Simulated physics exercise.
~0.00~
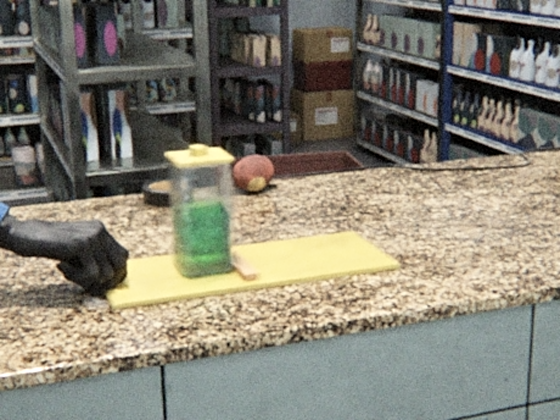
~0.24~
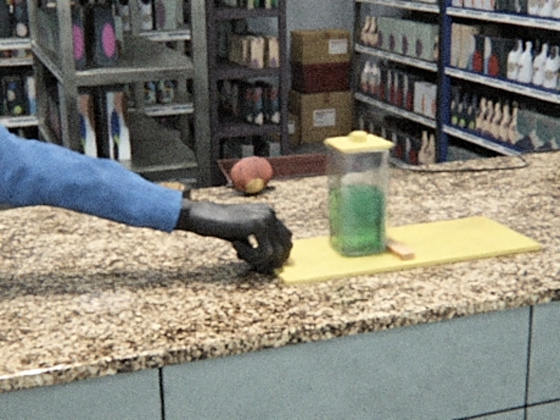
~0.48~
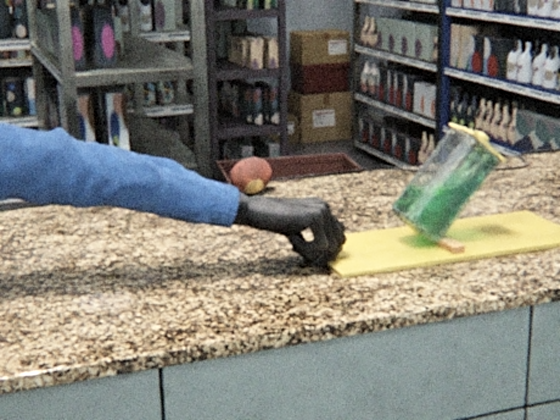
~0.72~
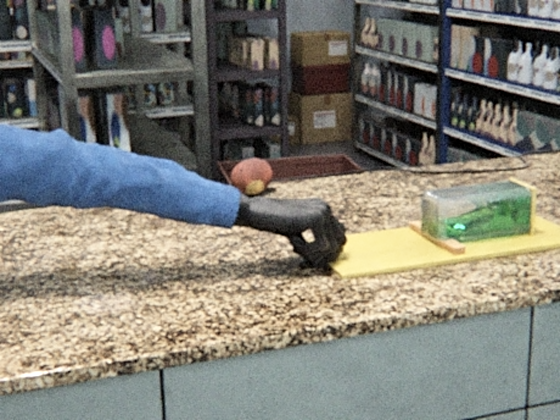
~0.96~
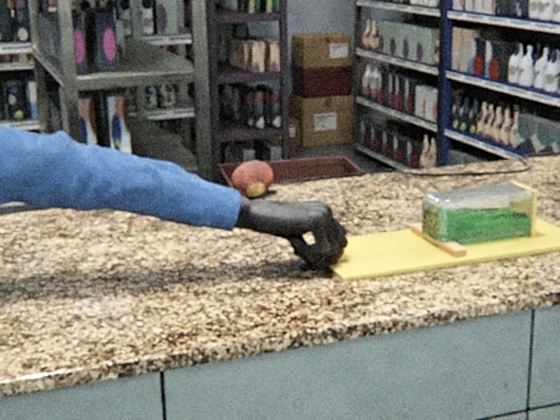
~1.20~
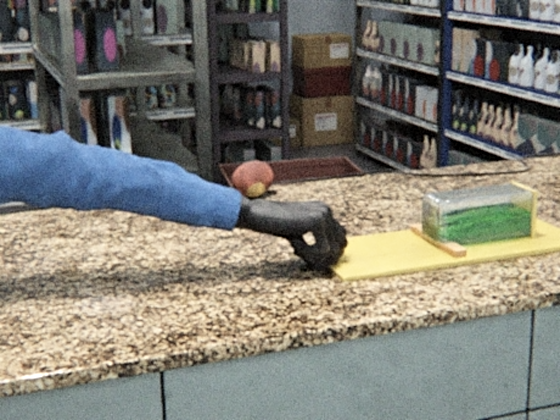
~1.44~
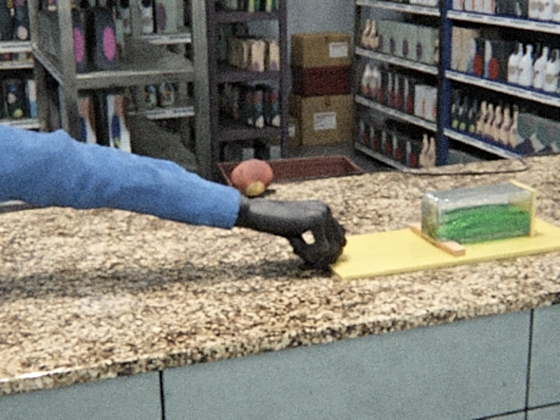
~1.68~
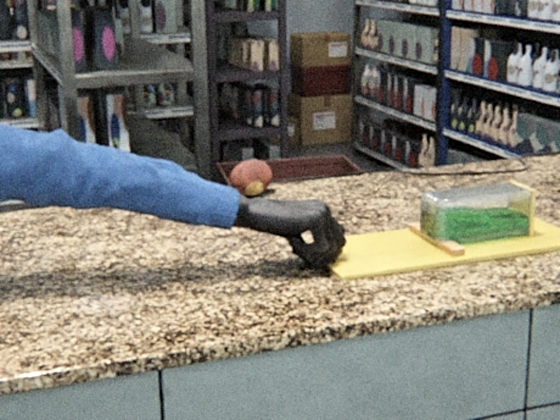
In a shop or storeroom, a slightly swaying view looks across a speckled stone counter toward shelves of bottles and cardboard boxes. A clear canister with a yellow cap, partly filled with green liquid, stands on a yellow board behind a low strip, with a reddish round object beyond it. A black-gloved hand, its arm in a blue sleeve, slides the board to the right. As the board comes to a stop, the canister tips rightward over the strip. It lands on its side on the board, and the liquid settles level while the hand stays at the board's left end.
